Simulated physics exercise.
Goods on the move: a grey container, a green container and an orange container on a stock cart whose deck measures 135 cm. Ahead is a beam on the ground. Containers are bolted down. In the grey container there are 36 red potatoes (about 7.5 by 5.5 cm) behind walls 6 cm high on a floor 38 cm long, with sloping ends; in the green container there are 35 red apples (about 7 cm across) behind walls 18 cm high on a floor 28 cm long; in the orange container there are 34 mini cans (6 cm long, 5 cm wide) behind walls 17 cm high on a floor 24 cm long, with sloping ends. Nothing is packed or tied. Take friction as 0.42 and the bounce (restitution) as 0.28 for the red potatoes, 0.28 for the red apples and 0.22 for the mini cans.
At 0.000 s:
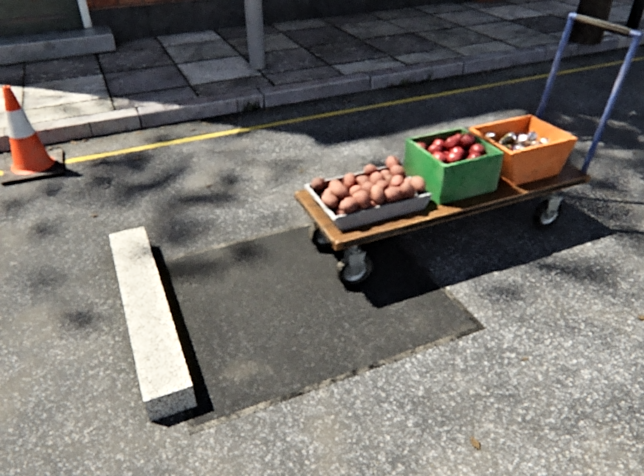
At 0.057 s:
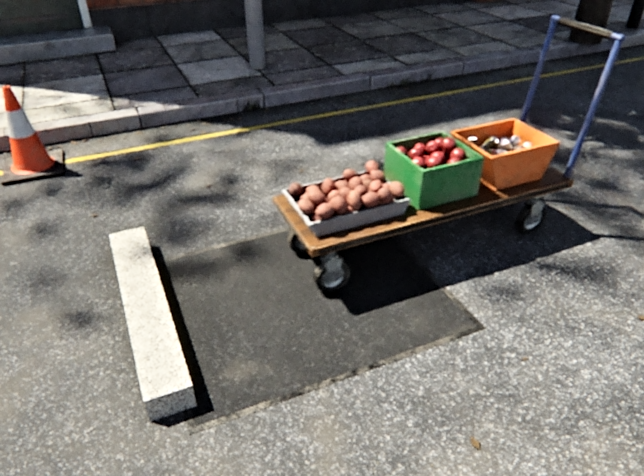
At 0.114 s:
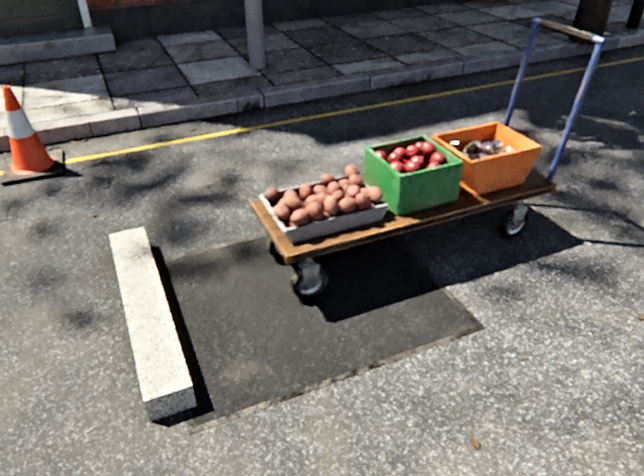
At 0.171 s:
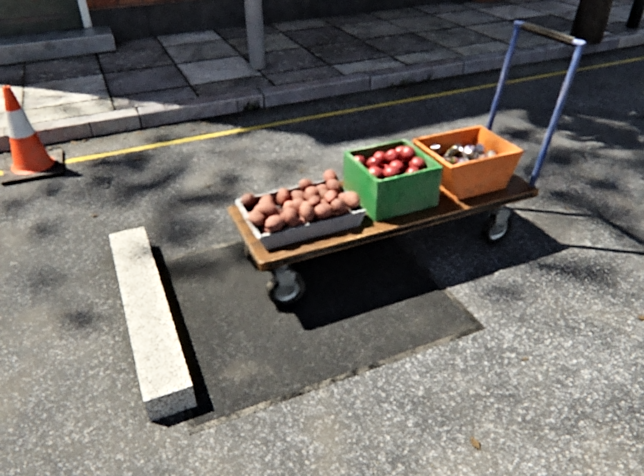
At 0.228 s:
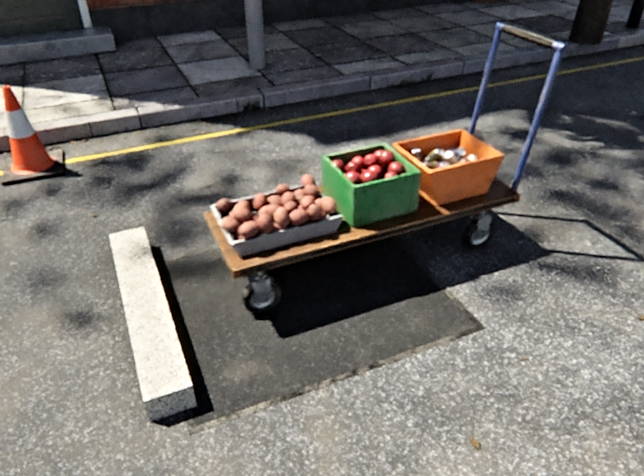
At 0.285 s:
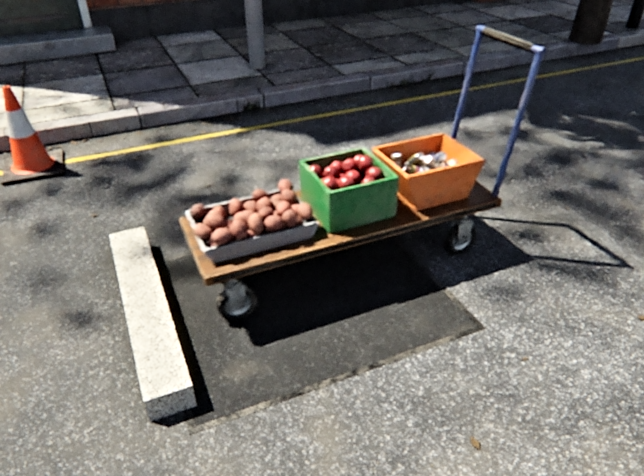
In this clip, a flat cart carrying red potatoes in a grey container, red apples in a green one and small cans in an orange one rolls steadily leftward across a dark pavement patch, drawing nearer to a pale beam.
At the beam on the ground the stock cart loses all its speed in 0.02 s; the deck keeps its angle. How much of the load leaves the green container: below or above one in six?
Out of the green container go less than a sixth of the red apples.
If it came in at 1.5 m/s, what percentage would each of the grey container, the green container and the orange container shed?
In that case grey container 30, green container 0, orange container 0 per cent.
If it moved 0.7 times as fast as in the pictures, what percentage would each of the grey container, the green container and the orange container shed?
In that case grey container 20, green container 0, orange container 0 per cent.
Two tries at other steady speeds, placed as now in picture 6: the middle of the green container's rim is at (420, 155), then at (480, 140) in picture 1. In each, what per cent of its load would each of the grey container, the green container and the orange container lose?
Grey container 20 then 40, green container 0 then 0, orange container 0 then 10 per cent.
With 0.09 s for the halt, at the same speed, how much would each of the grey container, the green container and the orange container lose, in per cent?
In that case grey container 30, green container 0, orange container 0 per cent.
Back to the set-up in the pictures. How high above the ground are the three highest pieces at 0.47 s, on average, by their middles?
Some 50 cm up.
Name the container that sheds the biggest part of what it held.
It is the grey container.
After 0.37 s, impact.
After 0.47 s, grey container 32 in, 4 out, green container 35 in, 0 out and orange container 34 in, 0 out.
After 0.59 s, grey container 25 in, 11 out, green container 35 in, 0 out and orange container 34 in, 0 out.
After 0.82 s, grey container 23 in, 13 out, green container 34 in, 1 out and orange container 34 in, 0 out.
When it is over (at 1.33 s), grey container 22 in, 14 out, green container 34 in, 1 out and orange container 34 in, 0 out. Asked share, 1 of 35, 3 per cent.
